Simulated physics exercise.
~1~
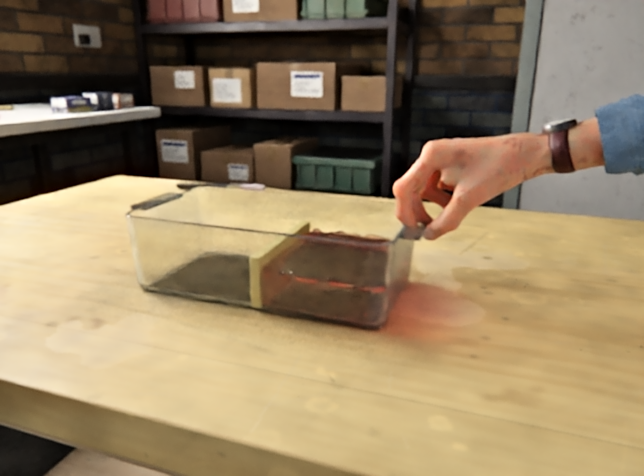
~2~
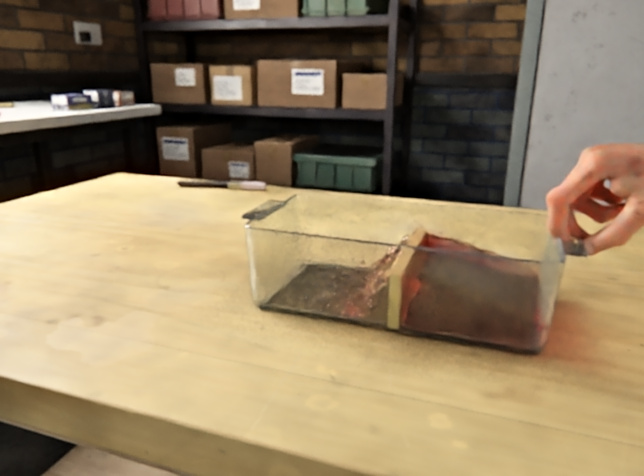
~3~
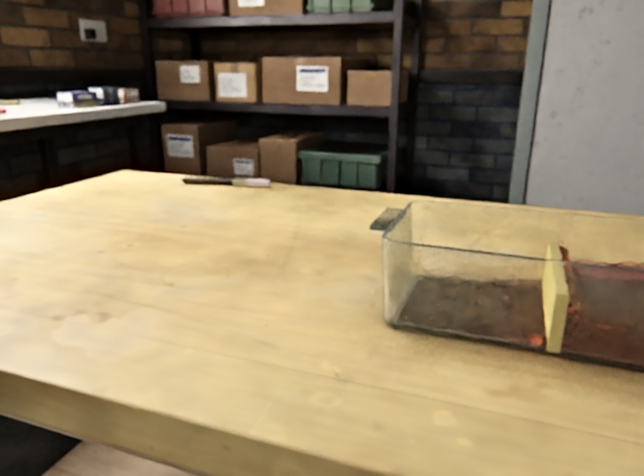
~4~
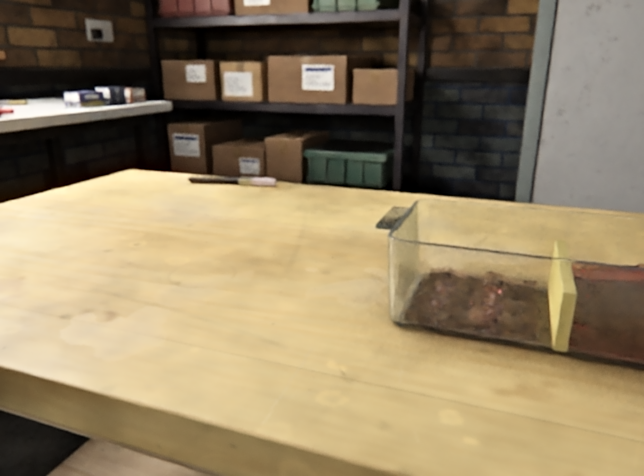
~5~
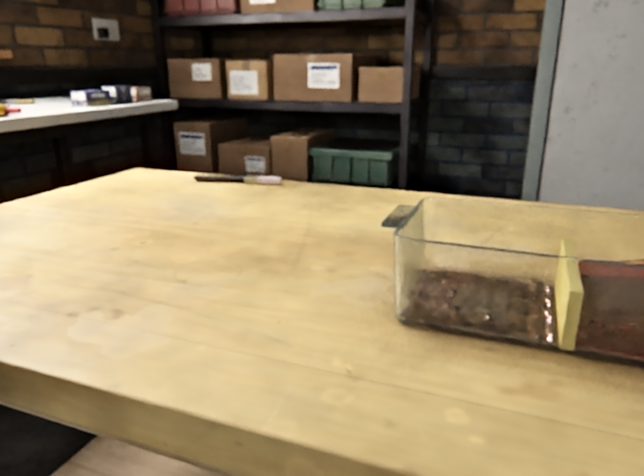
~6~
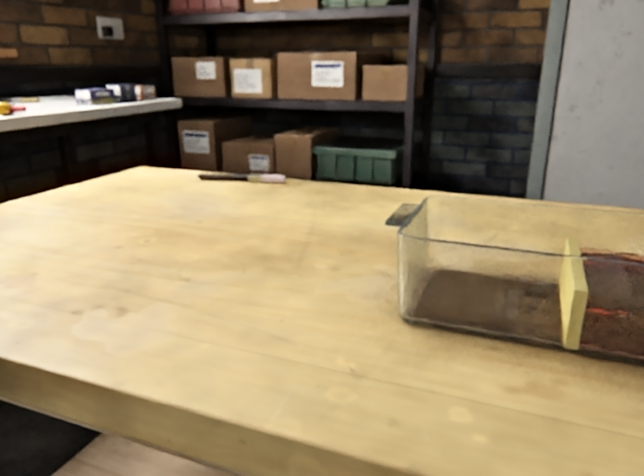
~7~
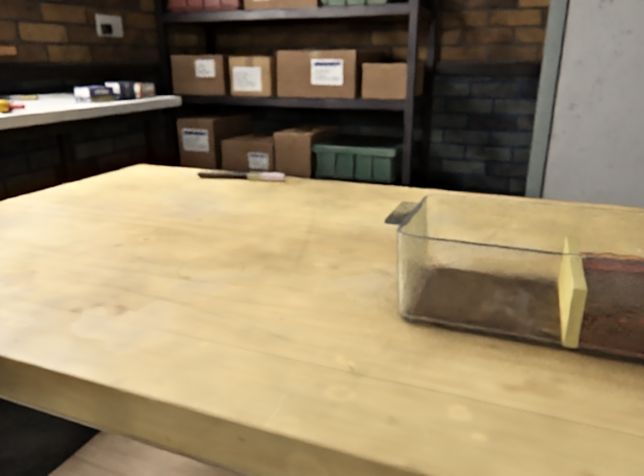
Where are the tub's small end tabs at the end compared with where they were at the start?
They are farther to the right than at the start, having moved along with the tub as it was pulled across the table.
